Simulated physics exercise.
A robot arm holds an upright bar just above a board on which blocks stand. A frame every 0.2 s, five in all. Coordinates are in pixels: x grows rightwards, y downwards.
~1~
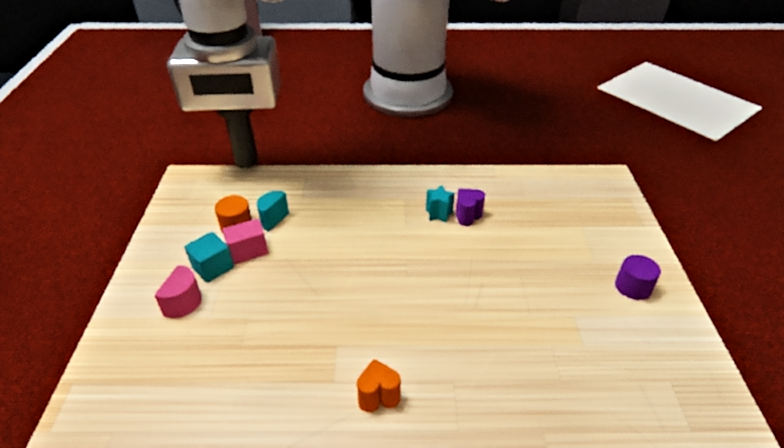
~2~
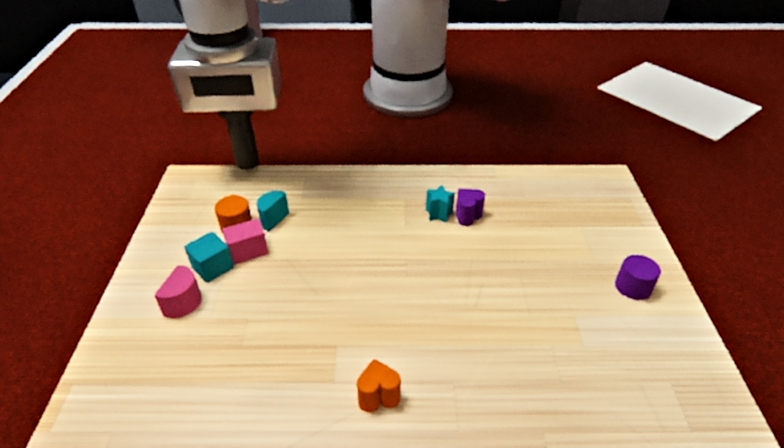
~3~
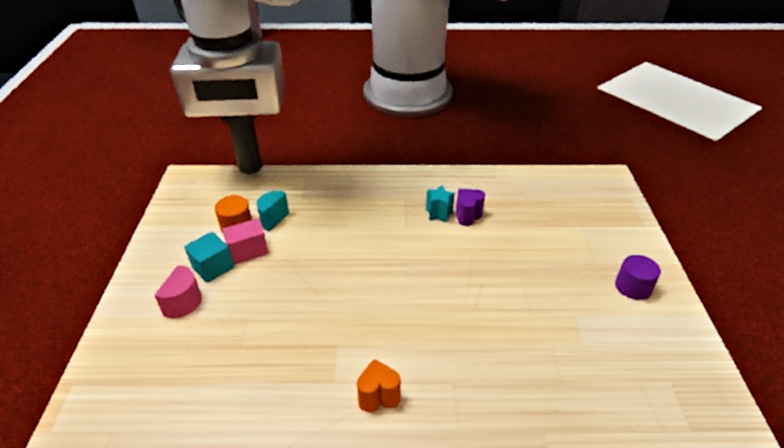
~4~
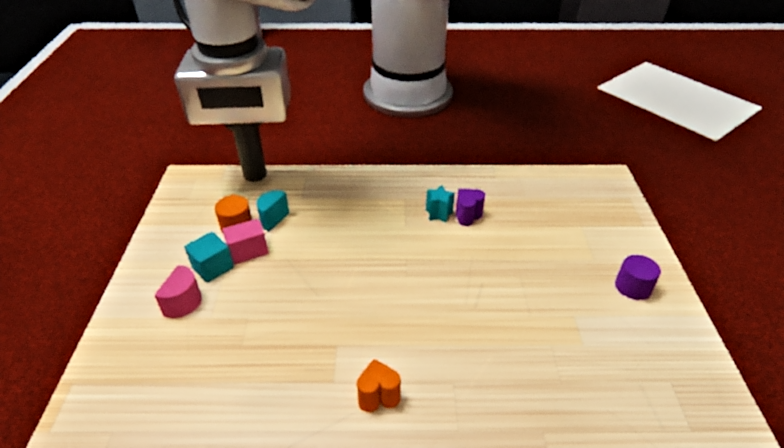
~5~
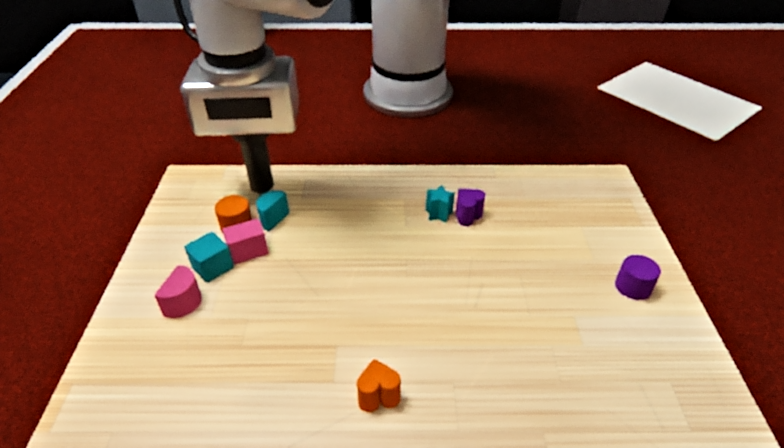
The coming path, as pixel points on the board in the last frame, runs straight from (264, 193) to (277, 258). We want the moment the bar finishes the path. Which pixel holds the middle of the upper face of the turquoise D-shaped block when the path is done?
The centre of its top face lies at (289, 252).
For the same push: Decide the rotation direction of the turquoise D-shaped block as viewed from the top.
Looking down, my answer is that the turquoise D-shaped block rotates anticlockwise.
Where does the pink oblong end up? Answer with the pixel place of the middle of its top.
Its top middle: (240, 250).
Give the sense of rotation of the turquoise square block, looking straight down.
The turn is clockwise.
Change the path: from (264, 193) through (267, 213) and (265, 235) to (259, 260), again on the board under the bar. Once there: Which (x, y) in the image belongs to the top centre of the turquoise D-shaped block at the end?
Located at (283, 231).
What follows on the original path. One third of the way, bar (266, 206); turquoise D-shaped block (272, 207).
Two thirds of the way, bar (271, 228); pink oblong (242, 234); turquoise D-shaped block (279, 230), turned 15° anticlockwise.
At the end, bar (275, 251); turquoise square block (198, 250), turned 30° clockwise; orange circle unmoved; pink oblong (240, 250), turned 45° clockwise; turquoise D-shaped block (289, 252), turned 25° anticlockwise.
